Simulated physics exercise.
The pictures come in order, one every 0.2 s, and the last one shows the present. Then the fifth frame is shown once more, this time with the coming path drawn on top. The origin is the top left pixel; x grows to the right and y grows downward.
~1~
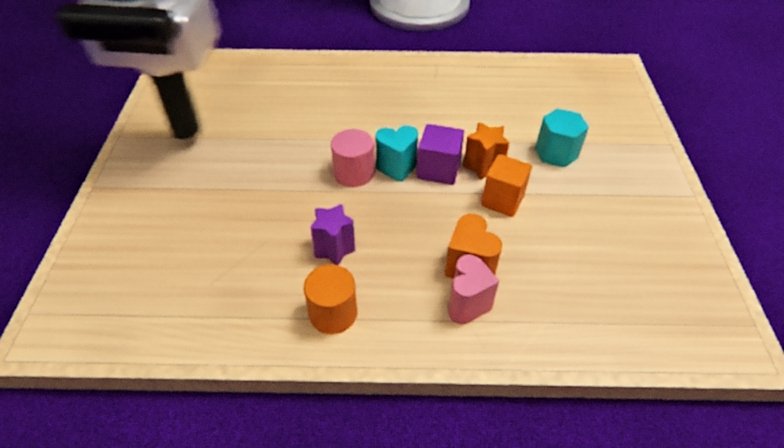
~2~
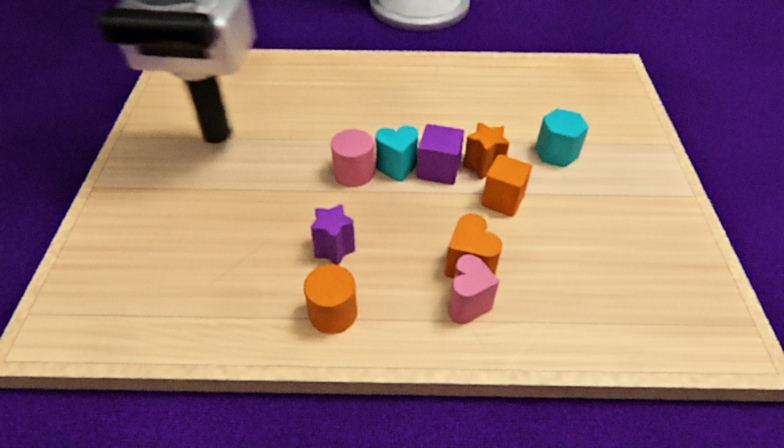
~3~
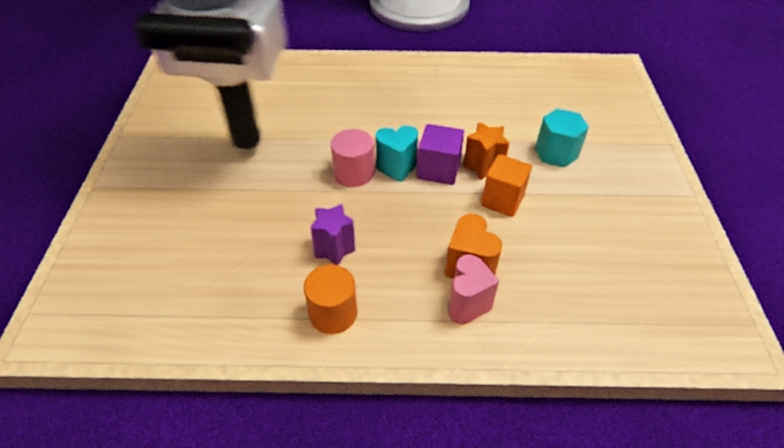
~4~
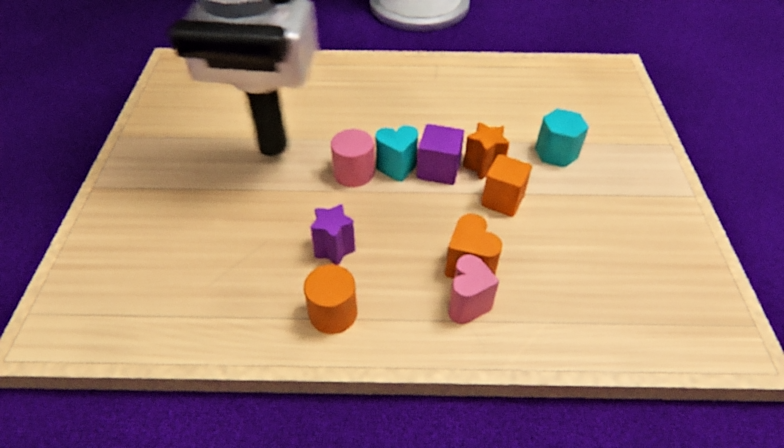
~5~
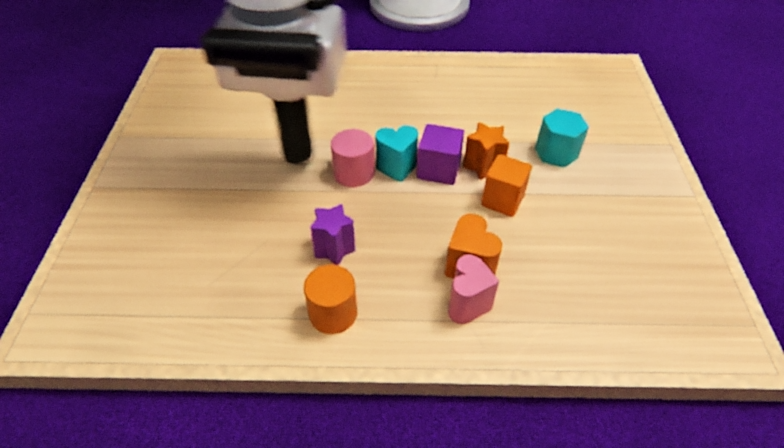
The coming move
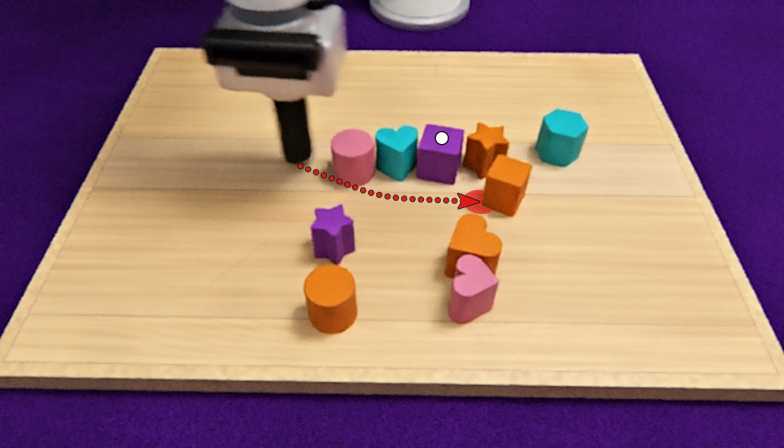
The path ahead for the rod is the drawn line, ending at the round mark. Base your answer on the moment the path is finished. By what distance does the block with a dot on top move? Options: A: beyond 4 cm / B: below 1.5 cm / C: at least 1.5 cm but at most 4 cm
That would be B.
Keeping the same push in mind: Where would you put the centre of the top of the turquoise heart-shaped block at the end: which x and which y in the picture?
The spot you're after is about (421, 118) in the image.
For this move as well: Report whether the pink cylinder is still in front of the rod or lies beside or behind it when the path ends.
I expect it to be beside or behind the rod.
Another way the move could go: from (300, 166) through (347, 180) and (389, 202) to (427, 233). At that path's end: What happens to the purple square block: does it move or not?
From what I can tell, it won't keep its place.
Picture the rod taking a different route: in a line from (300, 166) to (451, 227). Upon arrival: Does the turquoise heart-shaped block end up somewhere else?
Short answer: Yes.
Drawn move, from (300, 166) via (383, 196), ending at (480, 202); the dot is on the purple square block.
The first path, step by step. One third of the way, rod (353, 175); pink cylinder (382, 140); turquoise heart-shaped block (413, 126), turned 25° clockwise; purple square block (450, 137), turned 15° clockwise.
Two thirds of the way, rod (415, 187); pink cylinder (403, 141); turquoise heart-shaped block (421, 118); purple square block (452, 137), turned 20° clockwise.
At the end, rod (482, 190); pink cylinder (403, 141); turquoise heart-shaped block (421, 118); purple square block (452, 137), turned 20° clockwise; orange square block (524, 168).
